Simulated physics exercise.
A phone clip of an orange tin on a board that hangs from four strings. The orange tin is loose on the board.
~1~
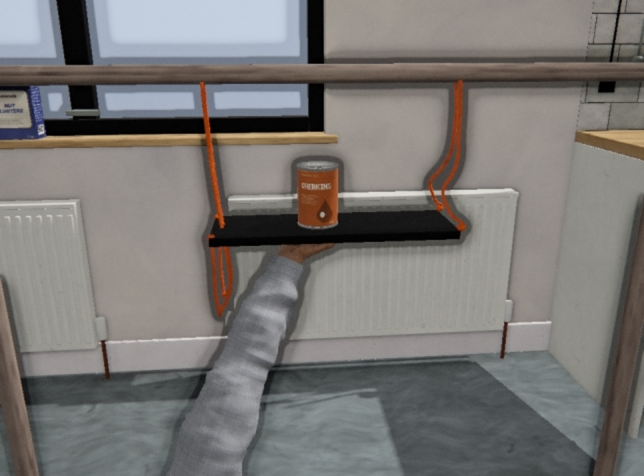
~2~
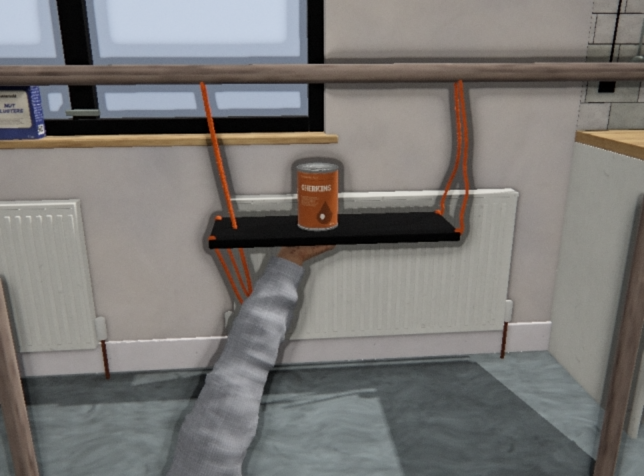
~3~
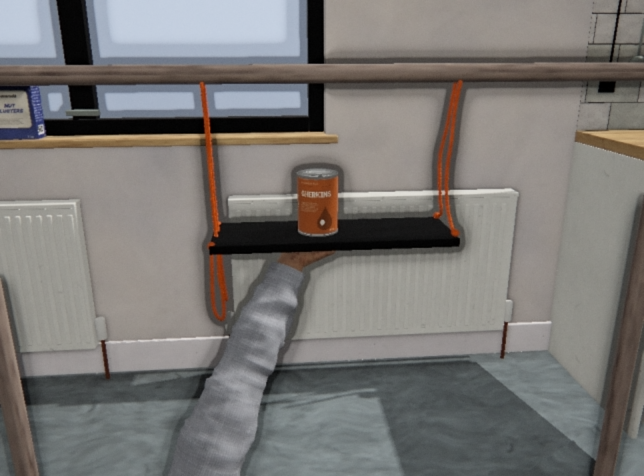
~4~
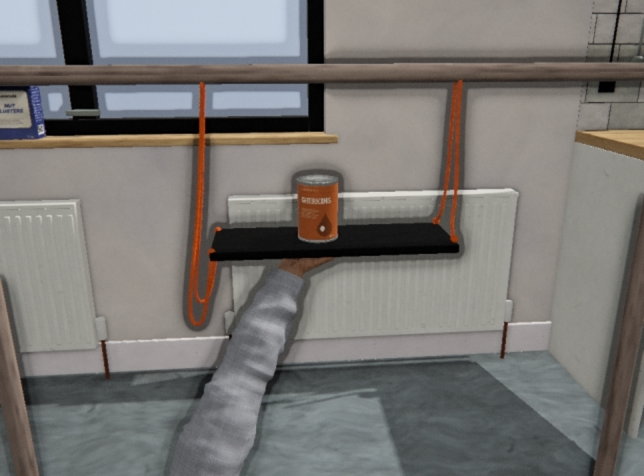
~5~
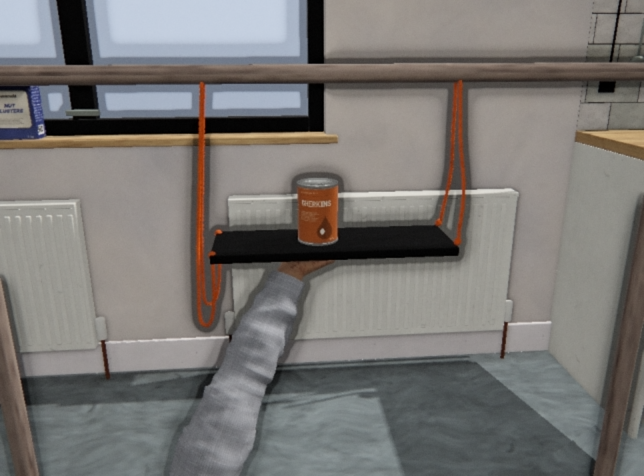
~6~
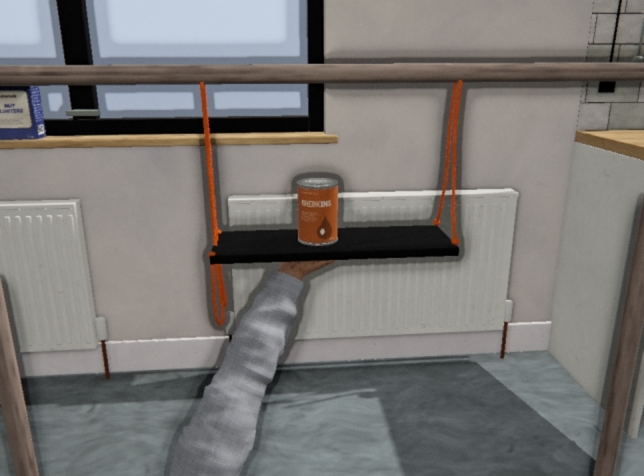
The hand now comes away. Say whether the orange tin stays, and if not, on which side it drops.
As it turns out, the orange tin falls from the left end.
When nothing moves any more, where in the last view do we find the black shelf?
Near (378, 305).
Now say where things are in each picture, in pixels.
In the first picture, orange tin (318, 195); black shelf (337, 239).
In the second picture, orange tin (318, 196).
In the third picture, orange tin (318, 202).
In the fourth picture, orange tin (318, 208); black shelf (337, 253).
In the fifth picture, orange tin (318, 211).
In the sixth picture, orange tin (318, 211); black shelf (337, 256); left strings slack, hanging in a loop; right strings almost straight.
Then, 0.60 s past the final frame, board tipped 40° down to the left; tin falling.
Then, 1.22 s past the final frame, board tipped 49° down to the left; tin on the floor.
When it is over, board tipped 41° down to the left; tin on the floor. The orange tin drops leftwards.
